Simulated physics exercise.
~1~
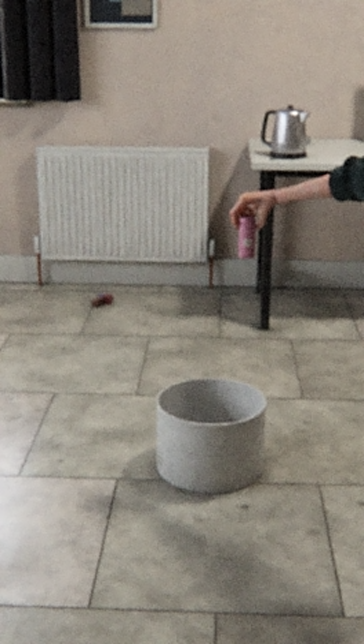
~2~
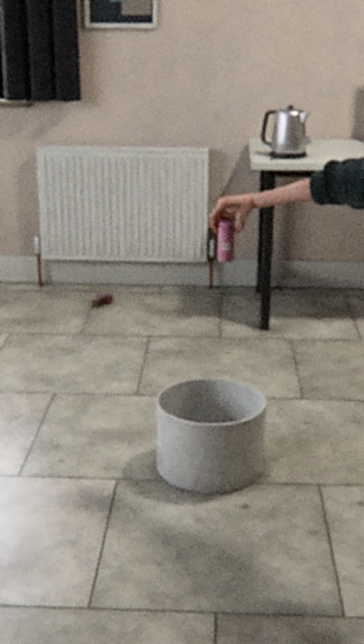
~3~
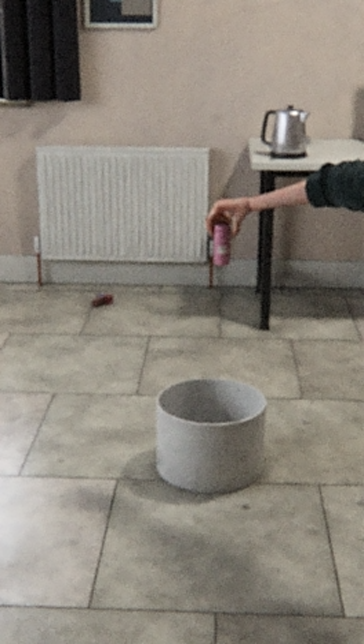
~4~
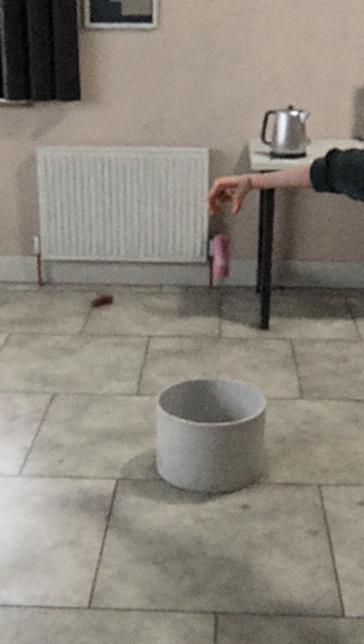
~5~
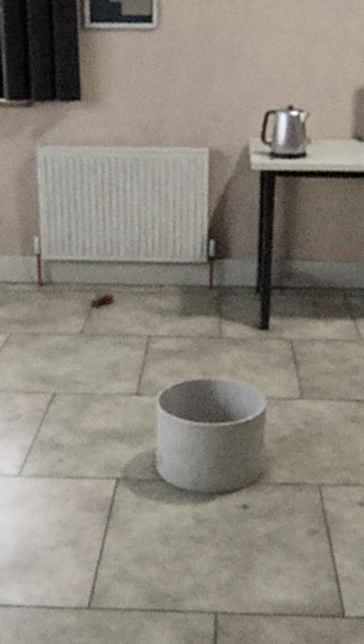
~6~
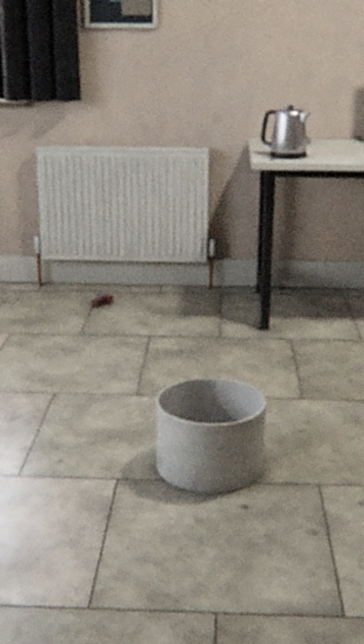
In a tiled room, a hand releases a pink shaker, which drops into a bucket.
